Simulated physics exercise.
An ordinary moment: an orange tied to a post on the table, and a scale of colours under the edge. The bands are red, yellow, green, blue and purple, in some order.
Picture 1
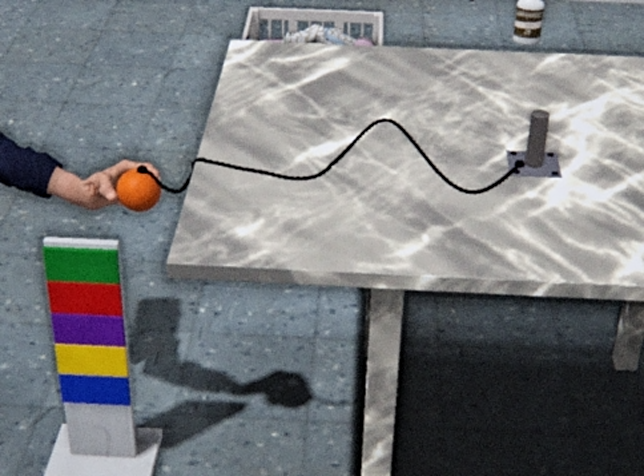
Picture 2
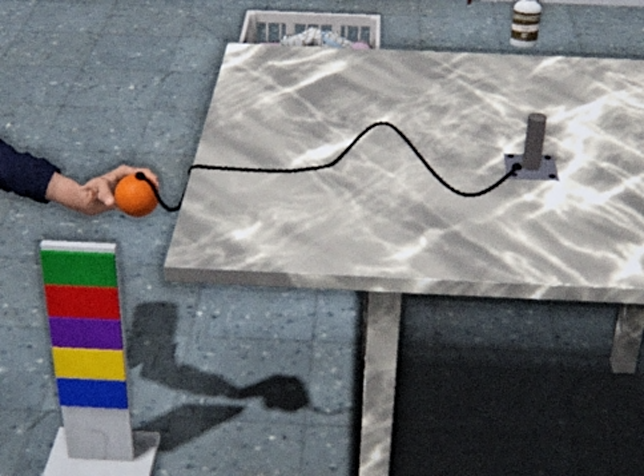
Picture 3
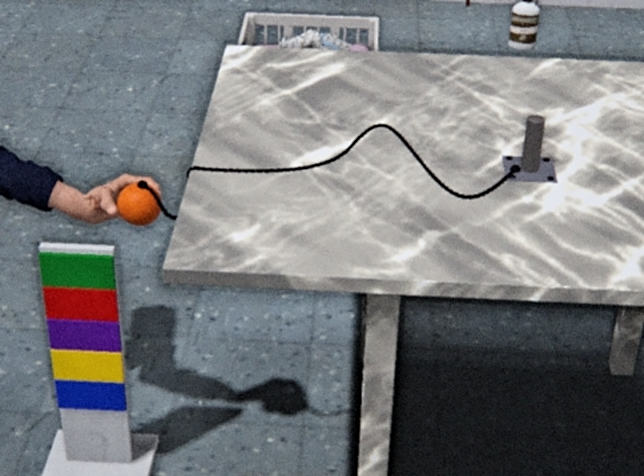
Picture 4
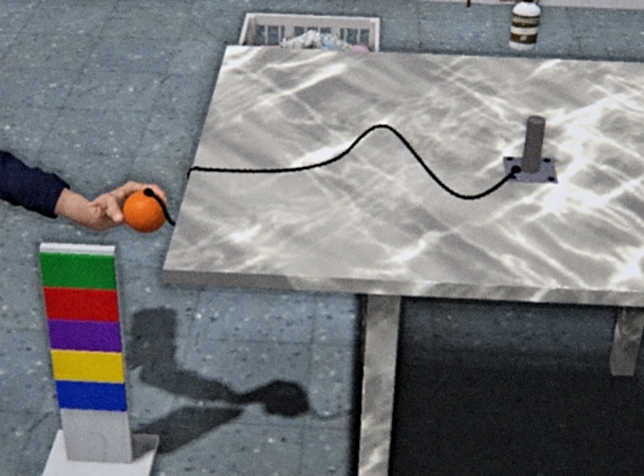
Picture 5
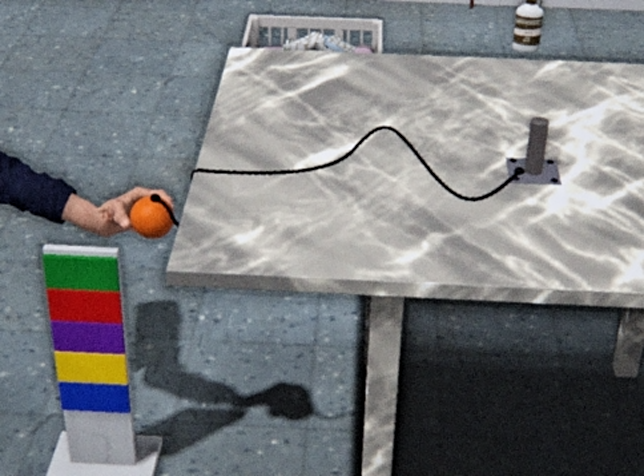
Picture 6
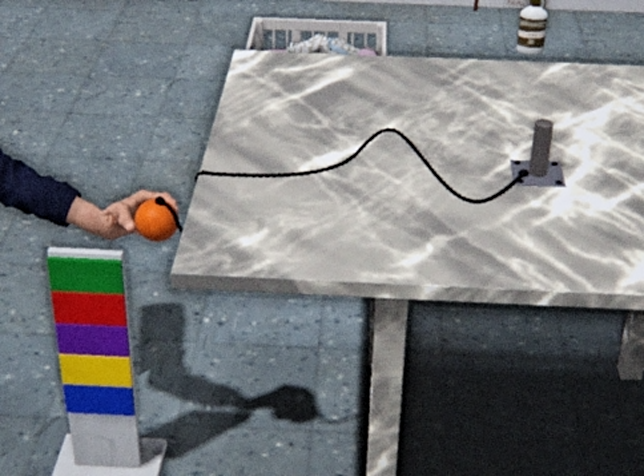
A hand in a dark sleeve holds an orange just off the left edge of a pale, marbled table, seen from slightly above in a room with a blue-grey floor. A black cord curves from the orange to a grey post at right, above a striped colour scale at lower left. The hand dips slightly and eases right, slackening the cord, while the camera shifts faintly.
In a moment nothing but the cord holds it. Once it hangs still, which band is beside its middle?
Its middle rests at the blue band.
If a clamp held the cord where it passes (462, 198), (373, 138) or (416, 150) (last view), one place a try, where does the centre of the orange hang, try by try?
In that order: (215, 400), (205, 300) and (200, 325).
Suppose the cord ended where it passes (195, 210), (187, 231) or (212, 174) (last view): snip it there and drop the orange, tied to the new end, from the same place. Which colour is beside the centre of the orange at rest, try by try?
It would be purple; yellow; red.
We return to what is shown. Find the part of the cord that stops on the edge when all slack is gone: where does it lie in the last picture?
The one at (354, 156).
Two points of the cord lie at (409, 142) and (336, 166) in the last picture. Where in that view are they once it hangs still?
They go to (305, 161) and to (205, 187).
Soon after, orange near (260, 387); level with blue.
Then, orange near (185, 400); level with blue.
At rest, orange near (225, 401); level with blue. The blue one.
